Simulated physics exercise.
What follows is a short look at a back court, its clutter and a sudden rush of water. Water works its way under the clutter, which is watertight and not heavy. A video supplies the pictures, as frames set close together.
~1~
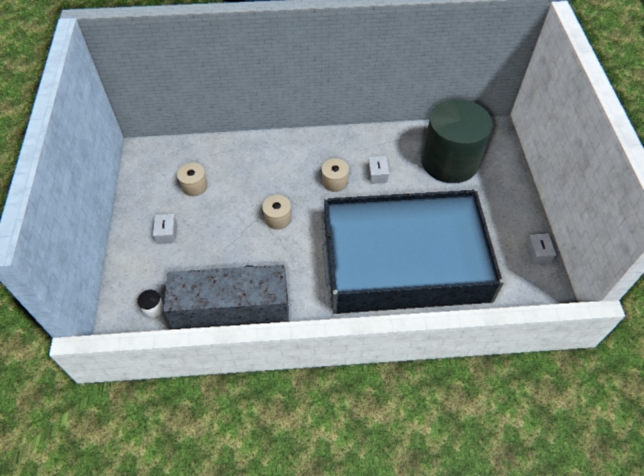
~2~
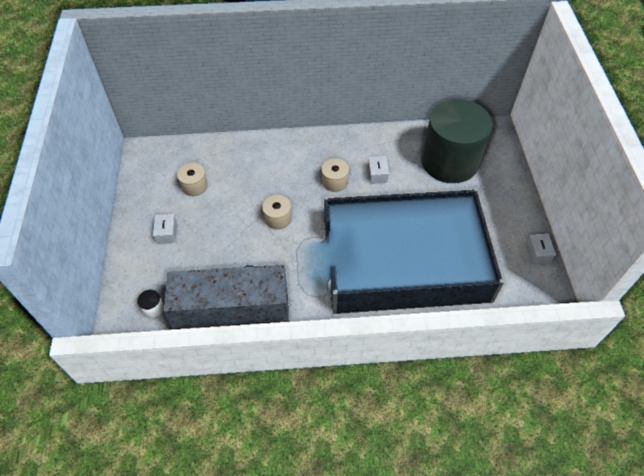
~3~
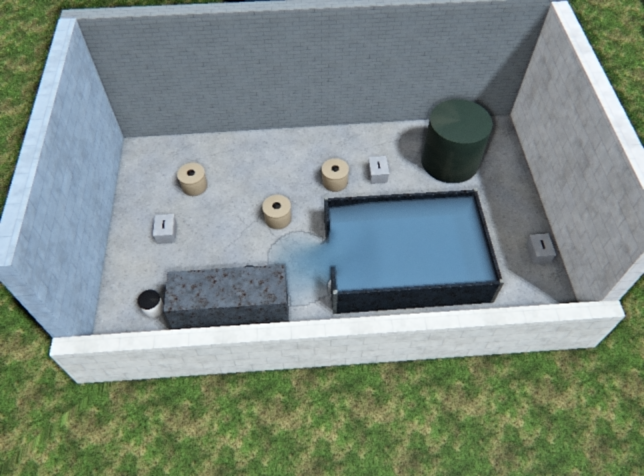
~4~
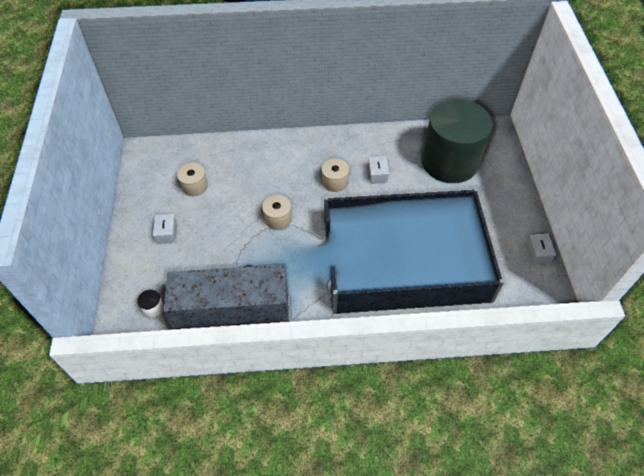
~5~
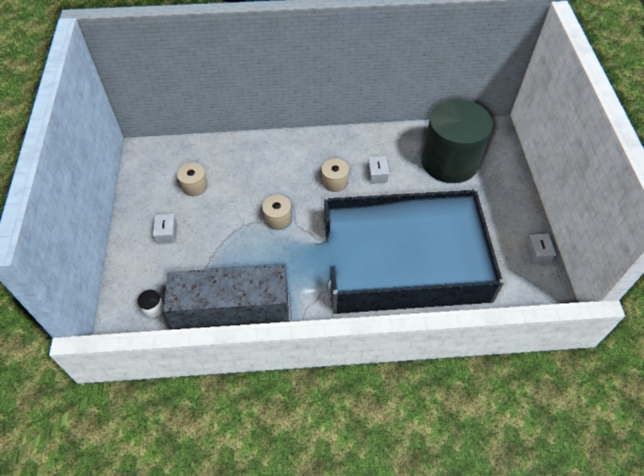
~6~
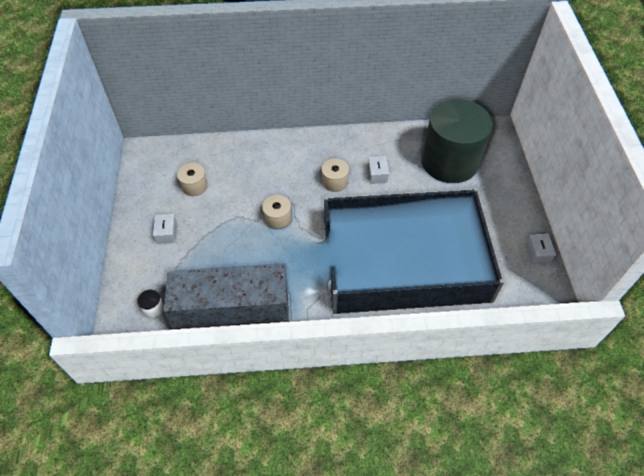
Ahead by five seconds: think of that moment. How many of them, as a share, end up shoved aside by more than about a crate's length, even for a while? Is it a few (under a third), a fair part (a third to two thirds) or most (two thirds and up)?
A fair part.
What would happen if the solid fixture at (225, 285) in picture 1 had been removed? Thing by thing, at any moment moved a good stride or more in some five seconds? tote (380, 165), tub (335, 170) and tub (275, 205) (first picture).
In the order given: Stayed put, stayed put, stayed put.
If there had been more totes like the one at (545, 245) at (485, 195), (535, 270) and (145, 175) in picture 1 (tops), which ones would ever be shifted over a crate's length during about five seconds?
Stays put, stays put, shoved clear.
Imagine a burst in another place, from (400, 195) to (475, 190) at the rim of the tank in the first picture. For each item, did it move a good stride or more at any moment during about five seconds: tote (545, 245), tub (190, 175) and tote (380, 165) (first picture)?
In the order asked: Goes the distance, then goes the distance, then goes the distance.
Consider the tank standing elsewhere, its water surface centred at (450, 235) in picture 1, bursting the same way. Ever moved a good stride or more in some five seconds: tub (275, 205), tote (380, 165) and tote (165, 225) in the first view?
Results in order: Made it that far / never that far / made it that far.
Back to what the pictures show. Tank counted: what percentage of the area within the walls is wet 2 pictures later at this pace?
Estimate: 30 %.
A moment on, 1 of 8 are well off their spots; 0 afloat.
Next, 2 of 8 are well off their spots; 2 afloat.
Later, 3 of 8 are well off their spots; 3 afloat.
In the end, 3 of 8 are well off their spots, and 3 have been at some point; 4 afloat.
